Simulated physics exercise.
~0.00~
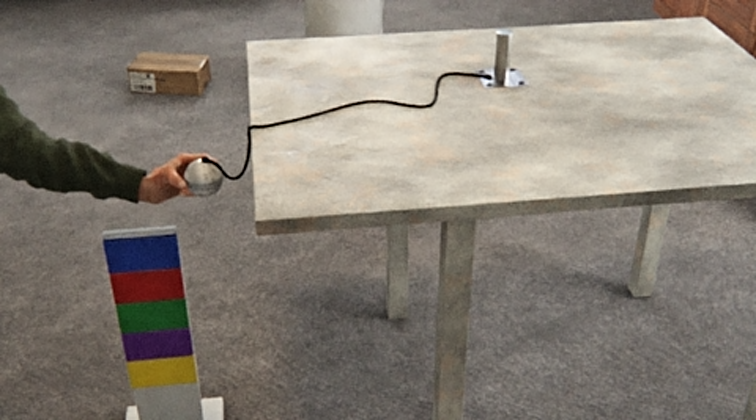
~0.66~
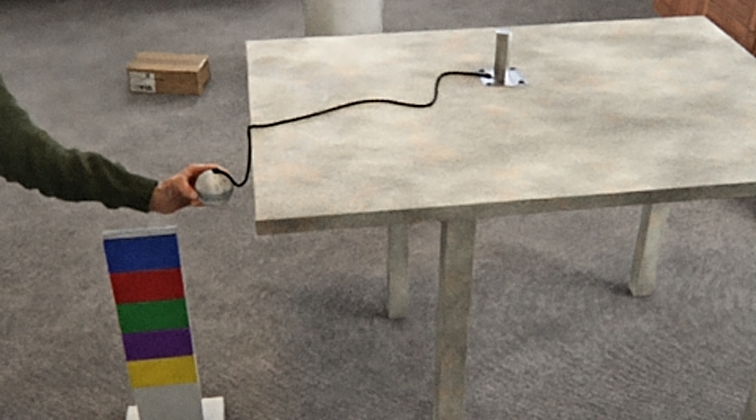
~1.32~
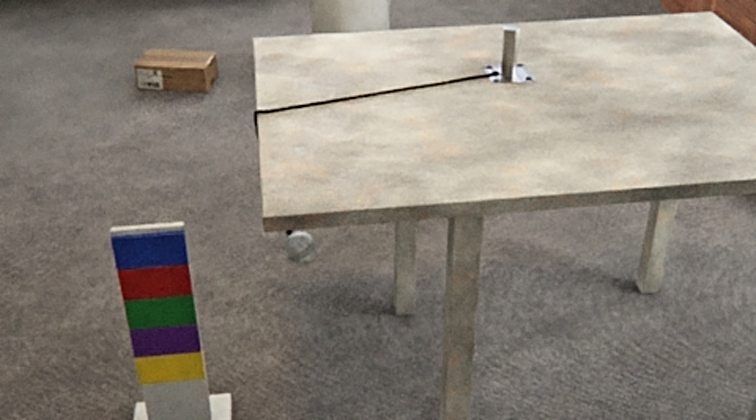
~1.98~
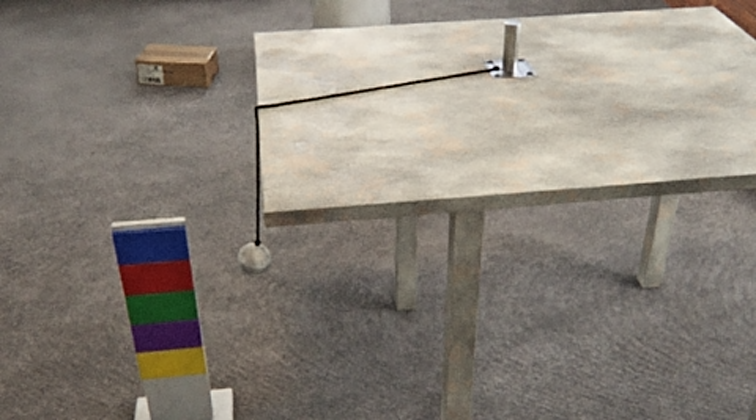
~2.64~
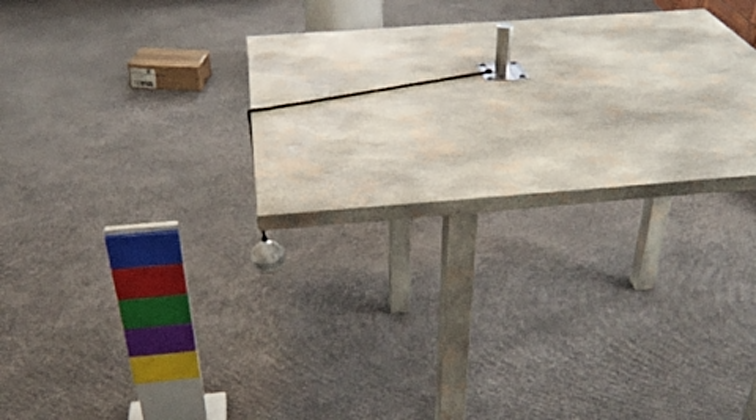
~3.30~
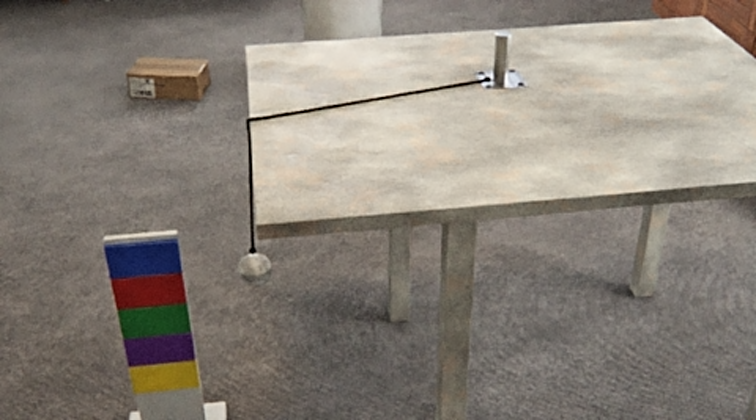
At a table's edge, a hand releasing a pale ball on a dark cord, which drops and swings, hanging level with red.
